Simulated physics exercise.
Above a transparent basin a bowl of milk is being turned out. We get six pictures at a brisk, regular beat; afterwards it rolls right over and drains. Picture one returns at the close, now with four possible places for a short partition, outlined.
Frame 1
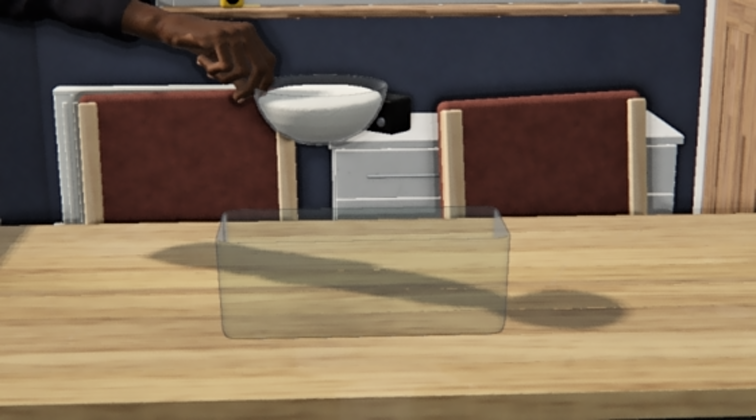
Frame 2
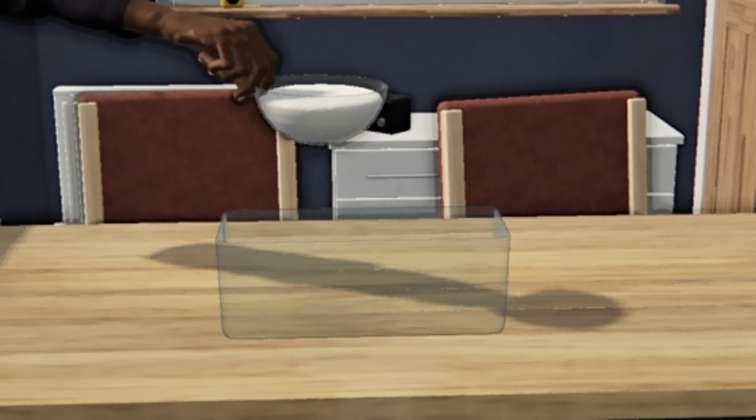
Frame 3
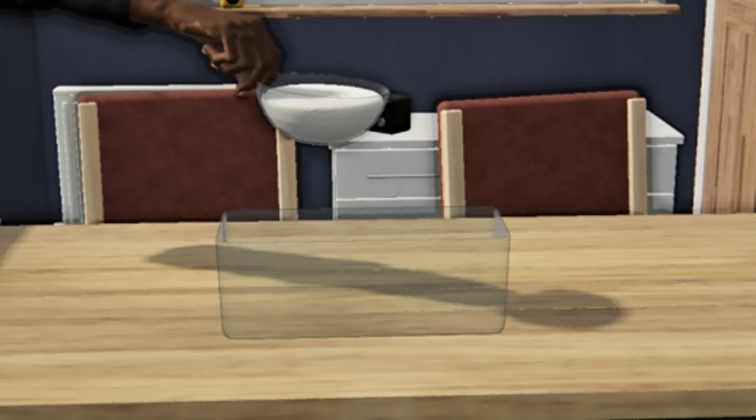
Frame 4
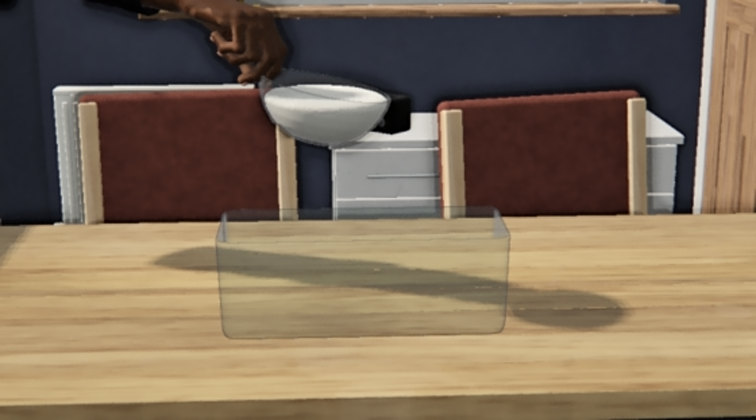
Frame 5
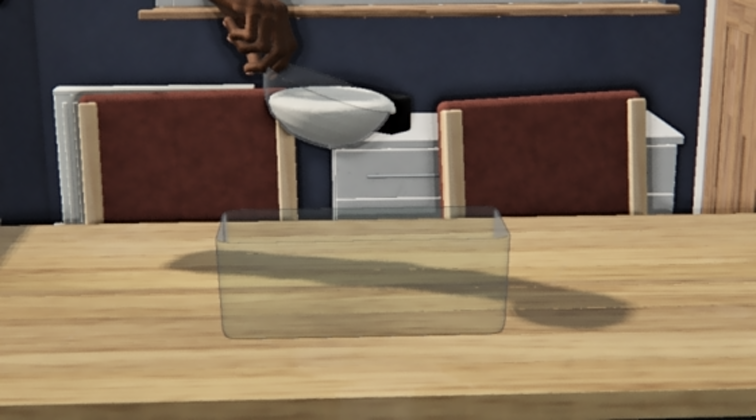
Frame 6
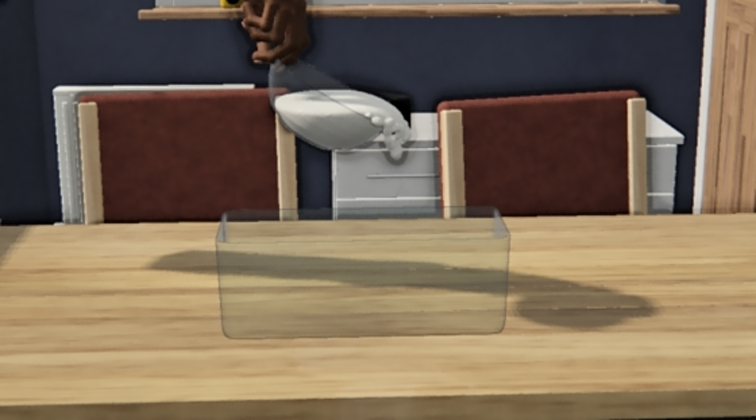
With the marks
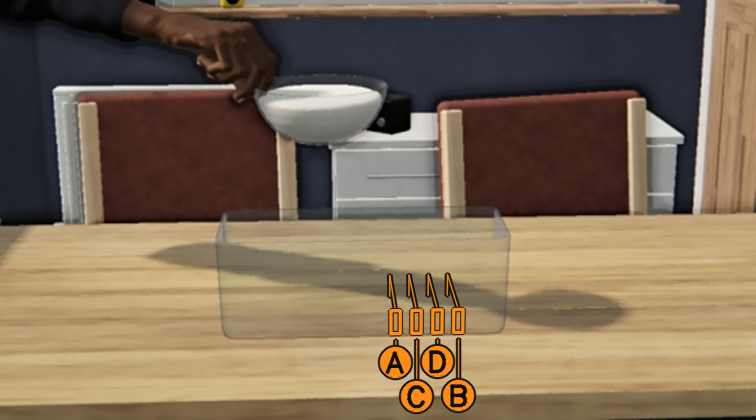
A hand held a clear bowl of milk above an empty see-through basin on a wooden table, then slowly tilted it to the right until a little milk slipped over the lip.
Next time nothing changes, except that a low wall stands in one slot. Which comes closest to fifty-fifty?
Position D.
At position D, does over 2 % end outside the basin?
No, it does not.
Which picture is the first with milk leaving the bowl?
In picture 5.
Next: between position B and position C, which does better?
C.
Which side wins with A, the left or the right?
The right side.
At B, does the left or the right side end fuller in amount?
More ends on the left.
On the marked copy, A at (395, 340); B at (458, 339); C at (416, 340); D at (437, 339).
With A, about 20 % ends left of the wall and 80 % right of it.
With B, about 72 % ends left of the wall and 28 % right of it.
With C, about 36 % ends left of the wall and 64 % right of it.
With D, about 51 % ends left of the wall and 48 % right of it.
